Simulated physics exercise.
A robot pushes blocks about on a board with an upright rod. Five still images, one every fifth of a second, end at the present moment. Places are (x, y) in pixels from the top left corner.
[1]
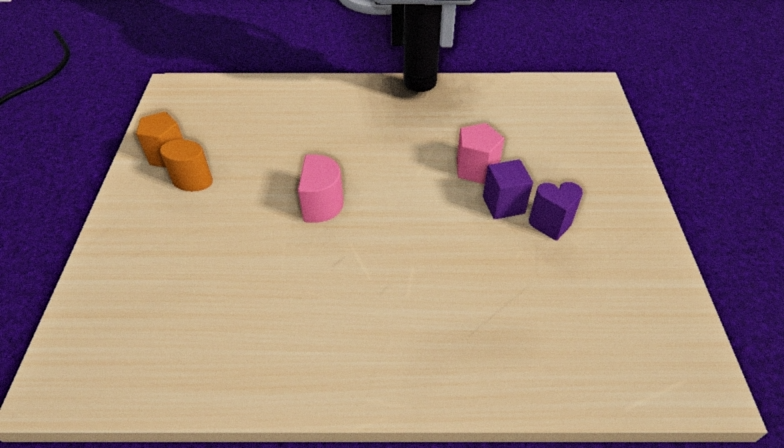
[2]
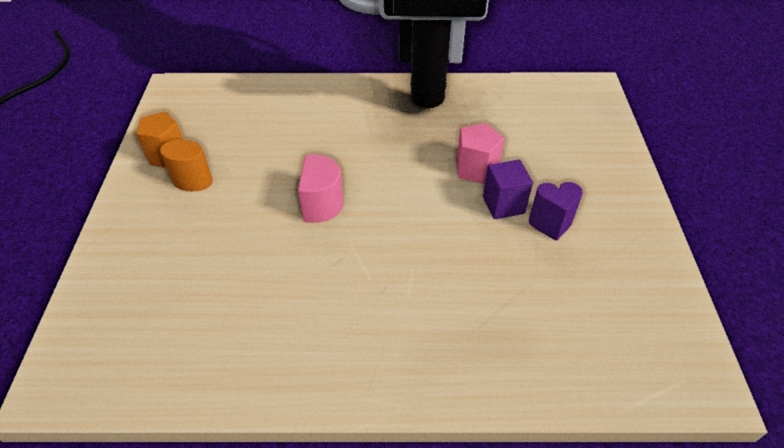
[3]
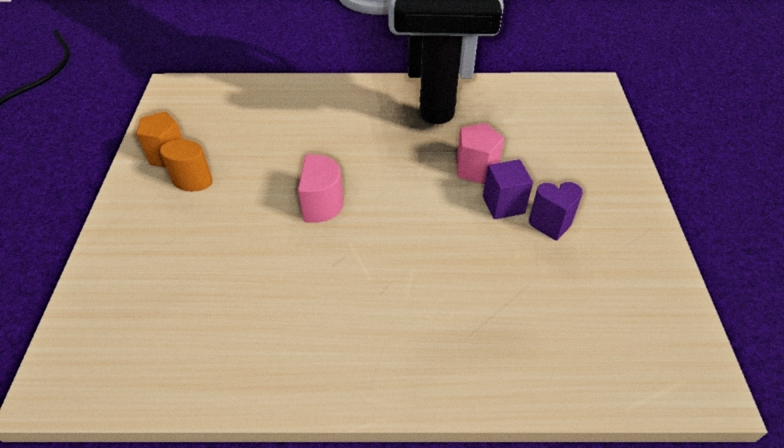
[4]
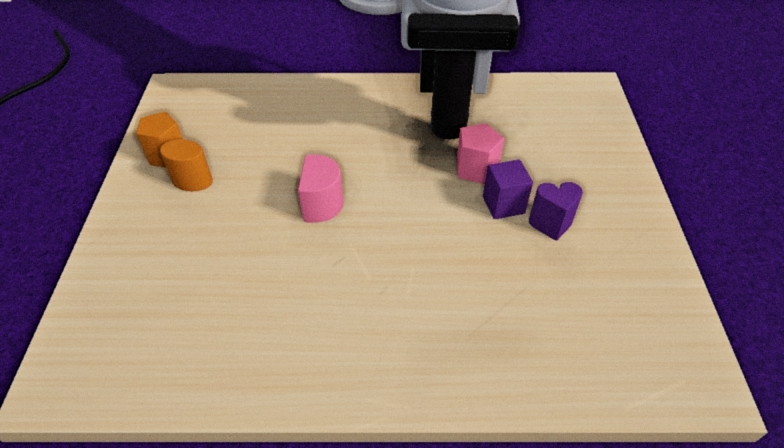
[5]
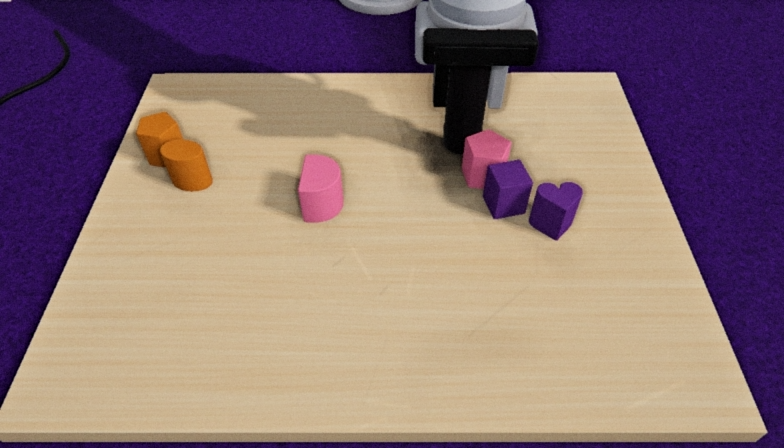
A robot arm with an upright black rod reaches over the far edge of a pale wooden board on purple carpet, seen from above the near side. Two orange blocks sit at the left, a rounded pink block left of centre, and a pink five-sided block, purple cube and purple heart at the right. The rod slides nearer and slightly right, then nudges the five-sided block a little that way.
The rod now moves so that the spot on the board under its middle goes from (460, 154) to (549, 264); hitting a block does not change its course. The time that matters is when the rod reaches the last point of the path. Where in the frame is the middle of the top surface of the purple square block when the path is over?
The spot you're after is about (587, 300) in the image.
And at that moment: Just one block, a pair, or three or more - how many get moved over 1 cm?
Three or more blocks move.
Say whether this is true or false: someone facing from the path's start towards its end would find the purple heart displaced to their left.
That is true.
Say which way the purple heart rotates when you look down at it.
Counterclockwise from above.
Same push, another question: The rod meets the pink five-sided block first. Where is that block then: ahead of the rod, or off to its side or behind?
Most likely the pink five-sided block stays ahead.
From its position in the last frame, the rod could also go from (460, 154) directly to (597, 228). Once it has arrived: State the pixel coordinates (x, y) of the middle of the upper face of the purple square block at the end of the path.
It will end up at (521, 209).
The first path, step by step. One third of the way, rod at (487, 177); pink five-sided block at (522, 178); purple square block at (526, 207); purple heart at (566, 195).
Two thirds of the way, rod at (517, 213); pink five-sided block at (555, 218); purple square block at (556, 251), turned 15° clockwise; purple heart at (590, 209), turned 105° anticlockwise.
At the end, rod at (552, 254); pink five-sided block at (594, 264); purple square block at (587, 300), turned 25° clockwise; purple heart at (595, 213), turned 130° anticlockwise.
